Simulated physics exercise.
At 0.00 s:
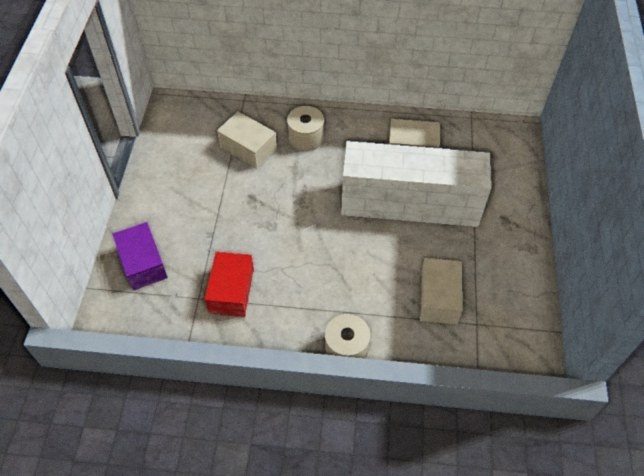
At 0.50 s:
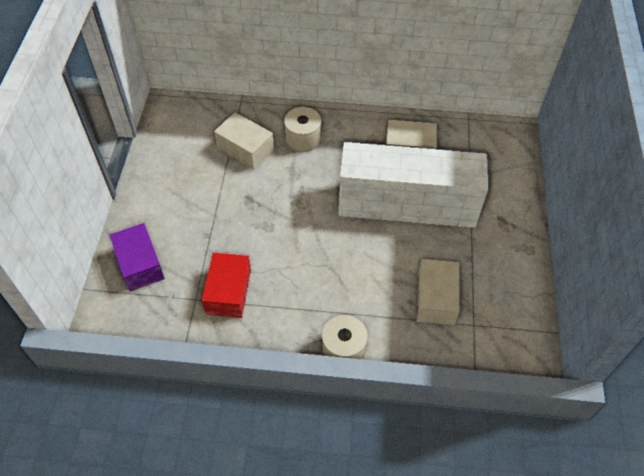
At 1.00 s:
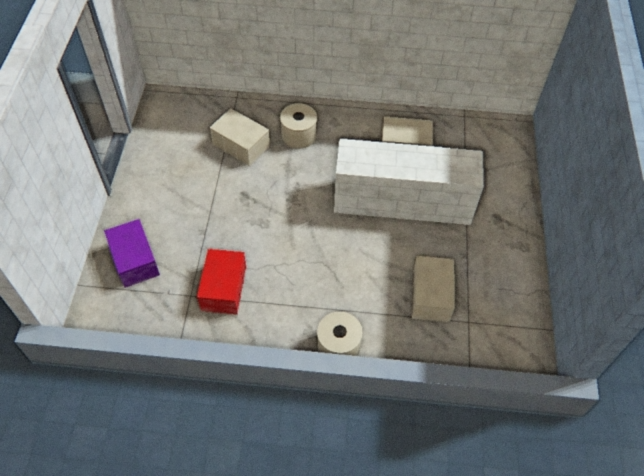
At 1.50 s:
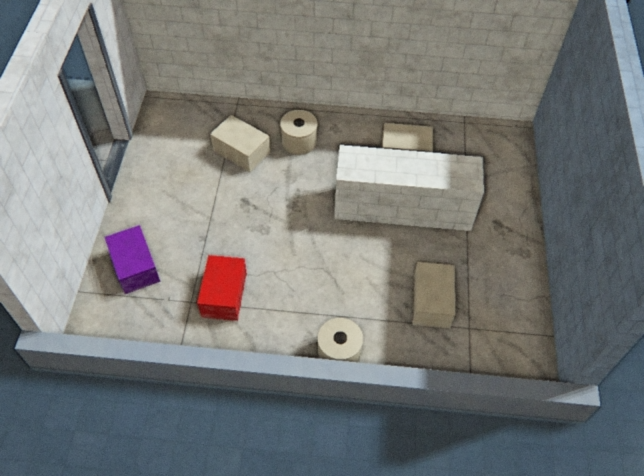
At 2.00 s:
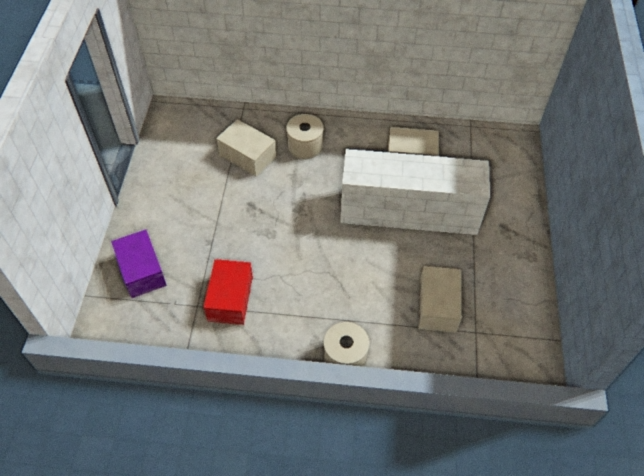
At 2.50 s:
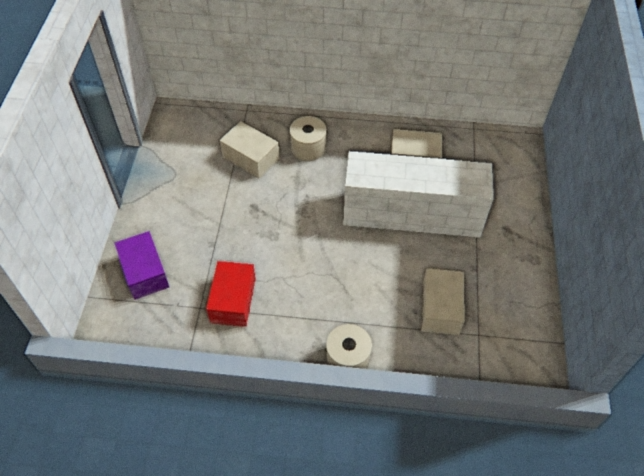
Water spreads over the paving outside a walled room, and a small puddle then appears on the floor inside the doorway at left, while the purple crate, red crate, pale boxes and round tubs all stay in place.
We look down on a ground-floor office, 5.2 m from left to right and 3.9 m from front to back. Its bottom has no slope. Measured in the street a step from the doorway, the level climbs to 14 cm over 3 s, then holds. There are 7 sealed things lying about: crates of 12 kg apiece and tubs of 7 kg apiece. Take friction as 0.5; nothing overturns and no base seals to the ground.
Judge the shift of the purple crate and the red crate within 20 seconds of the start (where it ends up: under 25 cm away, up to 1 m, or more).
Purple crate remains where it was; red crate remains where it was.
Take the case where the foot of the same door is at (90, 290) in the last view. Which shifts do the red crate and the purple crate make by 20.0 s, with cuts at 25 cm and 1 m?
In that case the red crate goes a long way, the purple crate goes a long way.
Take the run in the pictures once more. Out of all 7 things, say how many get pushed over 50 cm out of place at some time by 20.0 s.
That adds up to 5.
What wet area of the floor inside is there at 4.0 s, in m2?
My estimate is roughly 3.5 m2.
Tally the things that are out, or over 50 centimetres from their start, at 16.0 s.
3.
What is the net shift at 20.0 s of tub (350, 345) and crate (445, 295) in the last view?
One is off by 250 cm, the other by 100 cm, in the order asked.
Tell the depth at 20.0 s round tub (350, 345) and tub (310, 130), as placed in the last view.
Around 5 cm and 9 cm.
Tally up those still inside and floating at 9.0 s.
It comes to 0.
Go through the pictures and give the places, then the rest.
The purple crate at (137, 248), on the bottom; the red crate at (229, 277) rests on the ground; water covers 0.0 m2; 0 of 7 have shifted, in the first frame.
The purple crate at (134, 249) rests on the ground; the red crate at (226, 278) rests on the ground; 0.0 m2 under water; 0 of 7 have shifted, in the second frame.
The purple crate at (129, 245), on the bottom; the red crate at (221, 274) rests on the ground; water covers 0.0 m2; 0 of 7 have shifted, in the third frame.
The purple crate at (130, 252), on the bottom; the red crate at (222, 280), on the bottom; water covers 0.0 m2; 0 of 7 have shifted, in the fourth frame.
The purple crate at (136, 256), on the bottom; the red crate at (228, 284), on the bottom; 0.0 m2 under water; 0 of 7 have shifted, in the fifth frame.
The purple crate at (139, 257), on the bottom; the red crate at (231, 286), on the bottom; 0.3 m2 under water; 0 of 7 have shifted, in the sixth frame.
After 4.0 s the purple crate is near (139, 257), 0.0 m from its start, aground; the red crate is near (231, 286), 0.0 m from its start, aground; 0 afloat.
After 9.0 s the purple crate is near (139, 257), 0.0 m from its start, aground; the red crate is near (231, 286), 0.0 m from its start, aground; 0 afloat.
After 16.0 s the purple crate is near (139, 257), 0.0 m from its start, aground; the red crate is near (231, 286), 0.0 m from its start, aground; 5 afloat.
After 20.0 s the purple crate is near (139, 257), 0.0 m from its start, aground; the red crate is near (231, 286), 0.0 m from its start, aground; 5 afloat.
